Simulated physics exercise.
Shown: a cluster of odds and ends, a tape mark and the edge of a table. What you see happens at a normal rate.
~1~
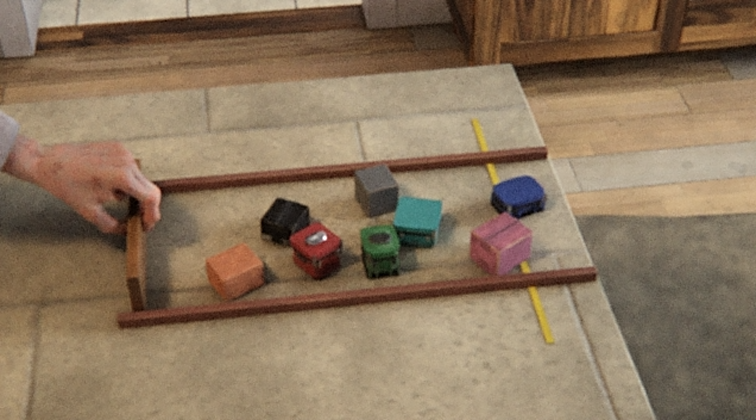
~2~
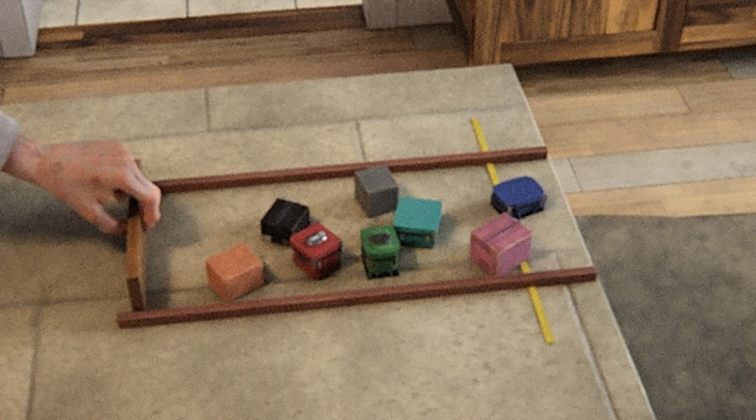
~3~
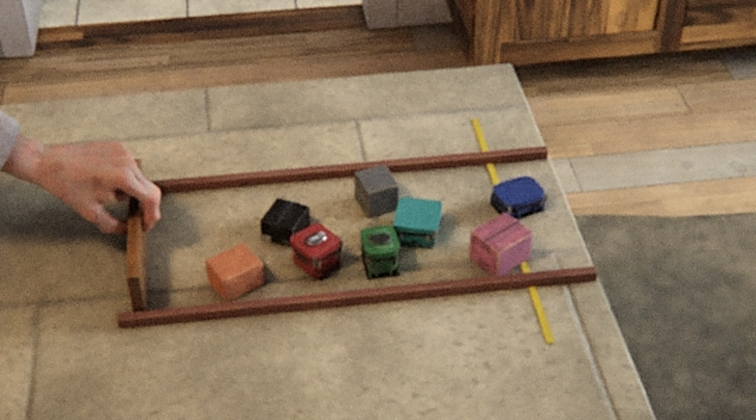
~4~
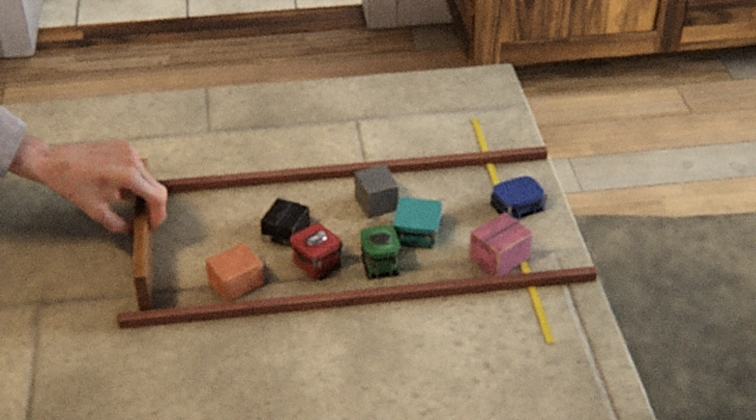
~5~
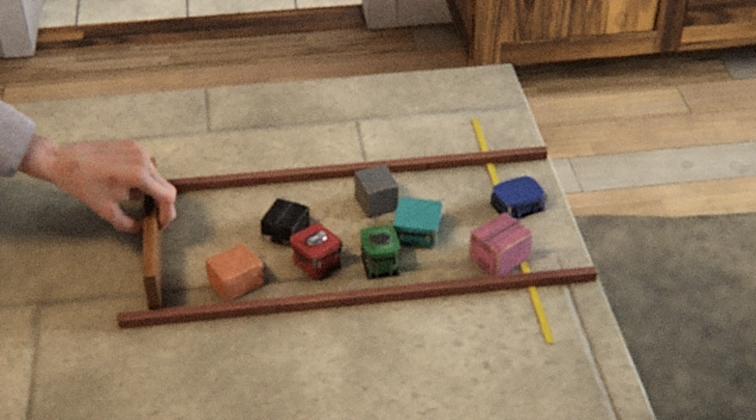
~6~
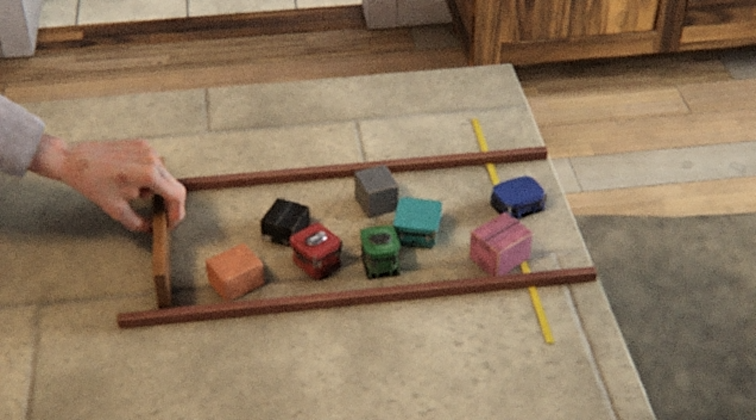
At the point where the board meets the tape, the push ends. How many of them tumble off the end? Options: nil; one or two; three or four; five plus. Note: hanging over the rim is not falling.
One or two.
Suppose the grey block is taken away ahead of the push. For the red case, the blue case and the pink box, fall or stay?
As for the red case, it holds; the blue case drops; and the pink box drops.
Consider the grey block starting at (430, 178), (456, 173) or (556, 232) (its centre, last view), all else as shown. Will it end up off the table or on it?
Results in turn - saved; saved; not saved.
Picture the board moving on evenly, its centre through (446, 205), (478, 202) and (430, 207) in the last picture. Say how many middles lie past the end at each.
Going through the three positions, you'd get 0, 2 and 0.
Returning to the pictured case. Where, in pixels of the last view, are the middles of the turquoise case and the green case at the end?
First (565, 205), then (579, 234).
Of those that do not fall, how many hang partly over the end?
Number: 2.
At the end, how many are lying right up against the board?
It touches 4.
Soon after, none off yet; blue case at rest near (518, 199); pink box at rest near (501, 245); turquoise case at rest near (418, 224).
In the end, the number that fall off is one or two; gone, pink box and blue case.
